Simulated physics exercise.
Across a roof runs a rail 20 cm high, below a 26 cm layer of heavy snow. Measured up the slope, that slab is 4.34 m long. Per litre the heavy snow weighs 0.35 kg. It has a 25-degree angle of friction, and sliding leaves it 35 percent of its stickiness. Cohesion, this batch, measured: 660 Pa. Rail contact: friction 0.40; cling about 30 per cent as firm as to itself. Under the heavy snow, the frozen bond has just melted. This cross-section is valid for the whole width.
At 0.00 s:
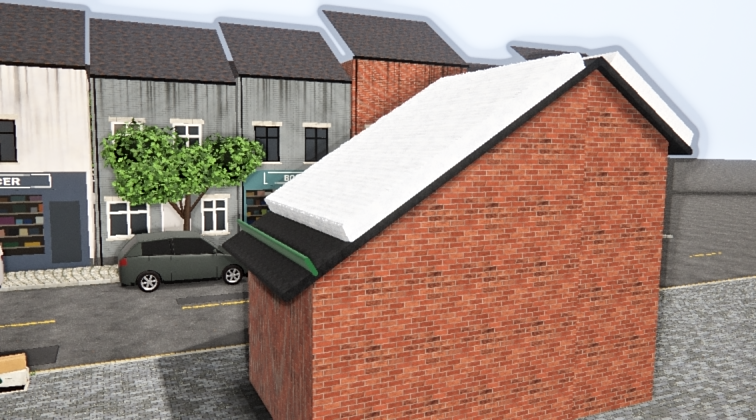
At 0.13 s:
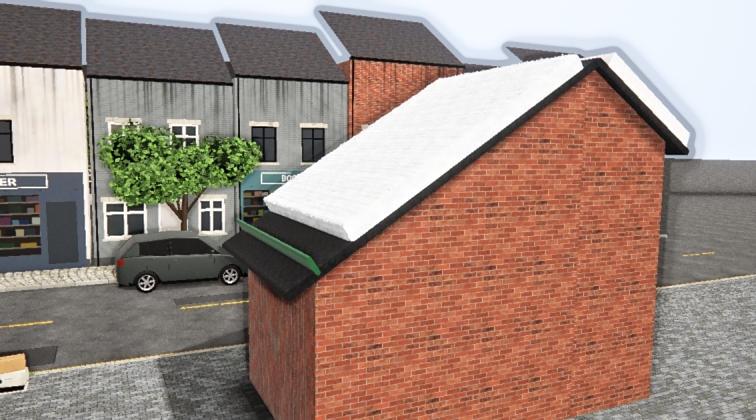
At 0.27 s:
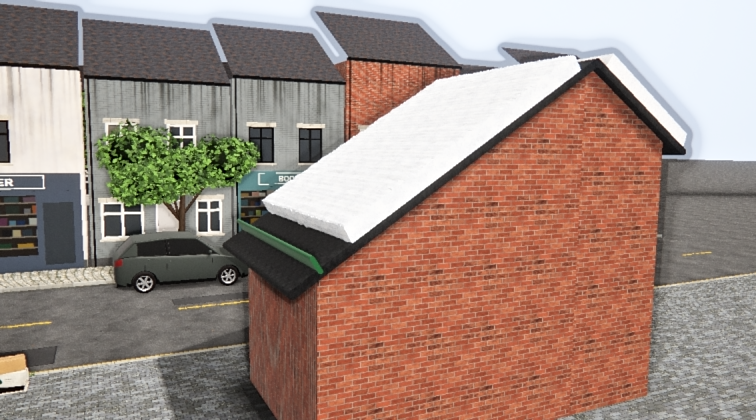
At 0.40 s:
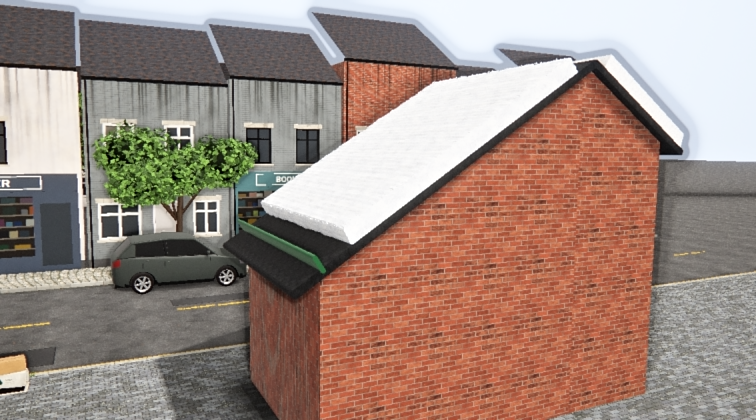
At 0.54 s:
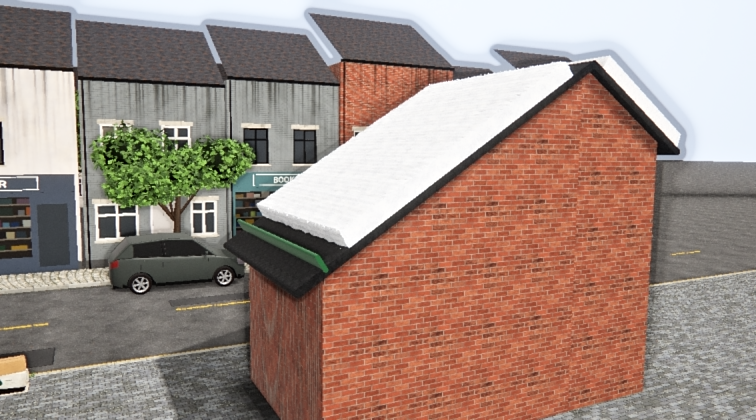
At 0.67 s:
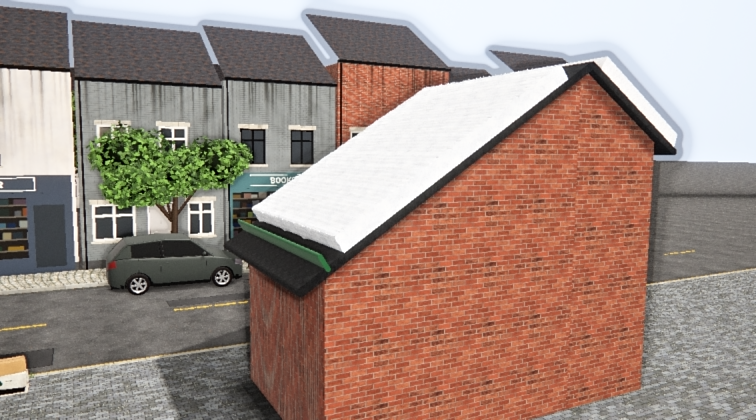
White snow slides slightly down and left on the small brick building's dark roof.
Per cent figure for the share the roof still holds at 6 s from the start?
Close to 78 percent.
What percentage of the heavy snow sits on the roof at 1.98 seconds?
The share is roughly 95 per cent.
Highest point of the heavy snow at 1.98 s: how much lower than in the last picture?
Roughly 0.7 metres.
After 1.27 s, 100 % of the snow is on the roof.
After 1.98 s, 94 % of the snow is on the roof.
After 2.69 s, 85 % of the snow is on the roof.
After 3.40 s, 79 % of the snow is on the roof.
After 6.00 s, 78 % of the snow is on the roof.
